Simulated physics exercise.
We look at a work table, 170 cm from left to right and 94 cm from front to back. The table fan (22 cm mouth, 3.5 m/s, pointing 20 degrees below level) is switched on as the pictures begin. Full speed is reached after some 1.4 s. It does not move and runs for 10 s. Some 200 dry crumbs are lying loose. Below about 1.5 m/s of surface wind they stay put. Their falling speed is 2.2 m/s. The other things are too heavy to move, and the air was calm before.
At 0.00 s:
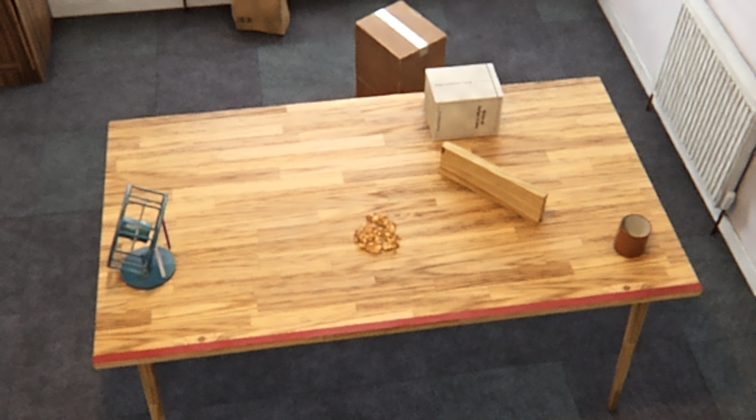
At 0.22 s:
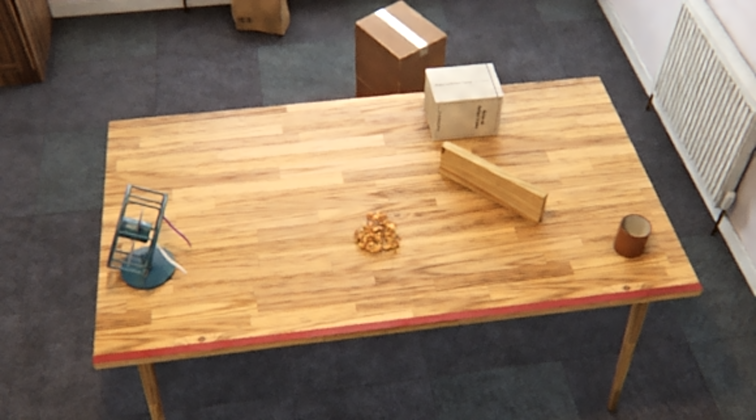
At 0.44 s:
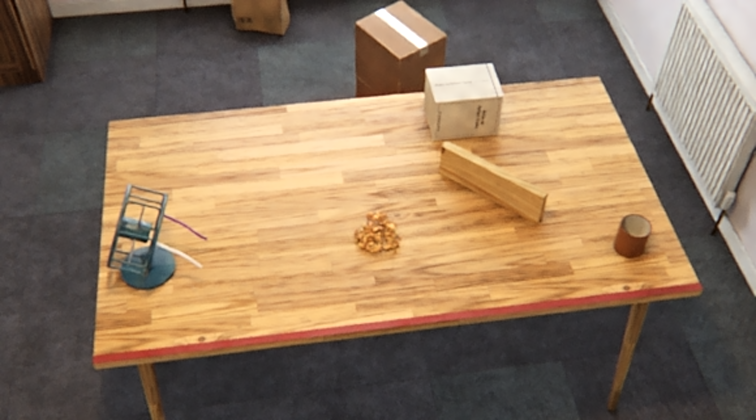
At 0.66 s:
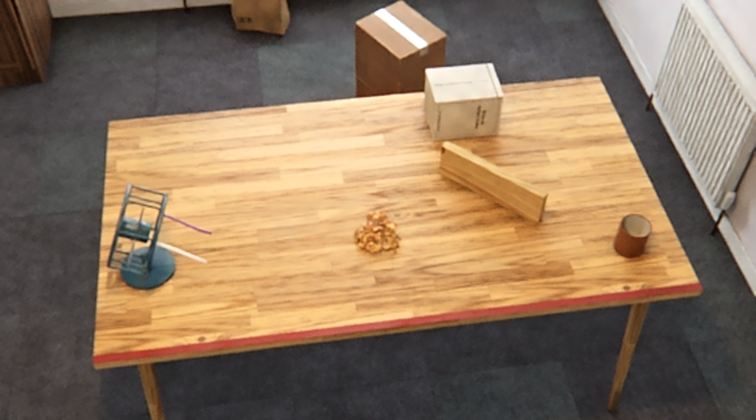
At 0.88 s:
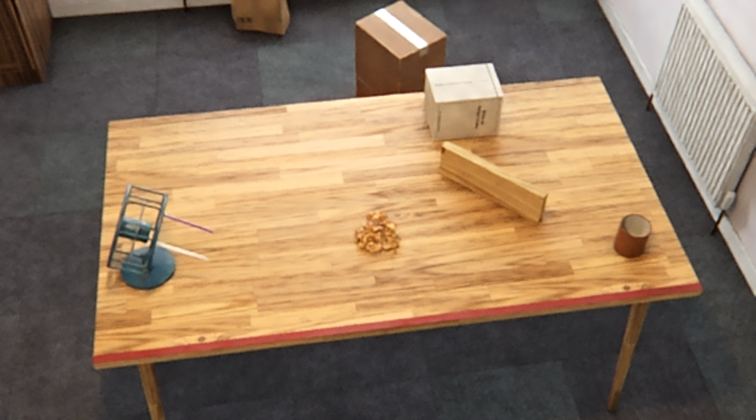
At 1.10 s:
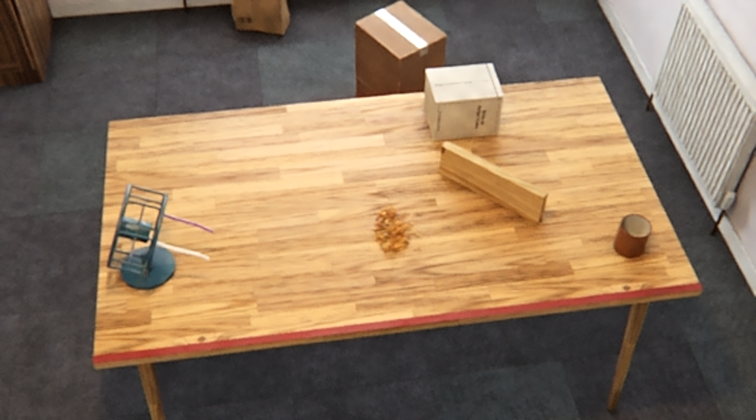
On a wooden work table, a small fan at the left blew its two ribbons out to the right, while a pile of crumbs lay still, then spread and shifted slightly to the right.
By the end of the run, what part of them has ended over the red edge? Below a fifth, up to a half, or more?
By then not even a fifth are over the red edge.
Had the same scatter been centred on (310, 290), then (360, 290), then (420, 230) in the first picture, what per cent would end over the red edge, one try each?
In turn about 90 %, 90 %, 1 %.
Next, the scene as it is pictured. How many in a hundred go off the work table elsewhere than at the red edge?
Some 50 per cent.
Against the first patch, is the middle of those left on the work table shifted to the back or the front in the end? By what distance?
Towards the back, some 10 cm.
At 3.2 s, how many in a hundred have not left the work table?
About 60 %.
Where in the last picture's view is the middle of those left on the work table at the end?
Near (494, 197).
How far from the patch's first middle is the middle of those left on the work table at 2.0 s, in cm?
Roughly 40 cm.
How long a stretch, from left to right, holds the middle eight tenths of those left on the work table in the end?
Roughly 10 cm.
After 2.0 s the count stands so, 0 % are over the red edge; the middle of those still in play is near (506, 203).
After 3.2 s the count stands so, 0 % are over the red edge; the middle of those still in play is near (496, 201).
After 5.5 s the count stands so, 0 % are over the red edge; the middle of those still in play is near (494, 195).
After 10.0 s, at the end, 0 % are over the red edge; the middle of those still in play is near (494, 197).
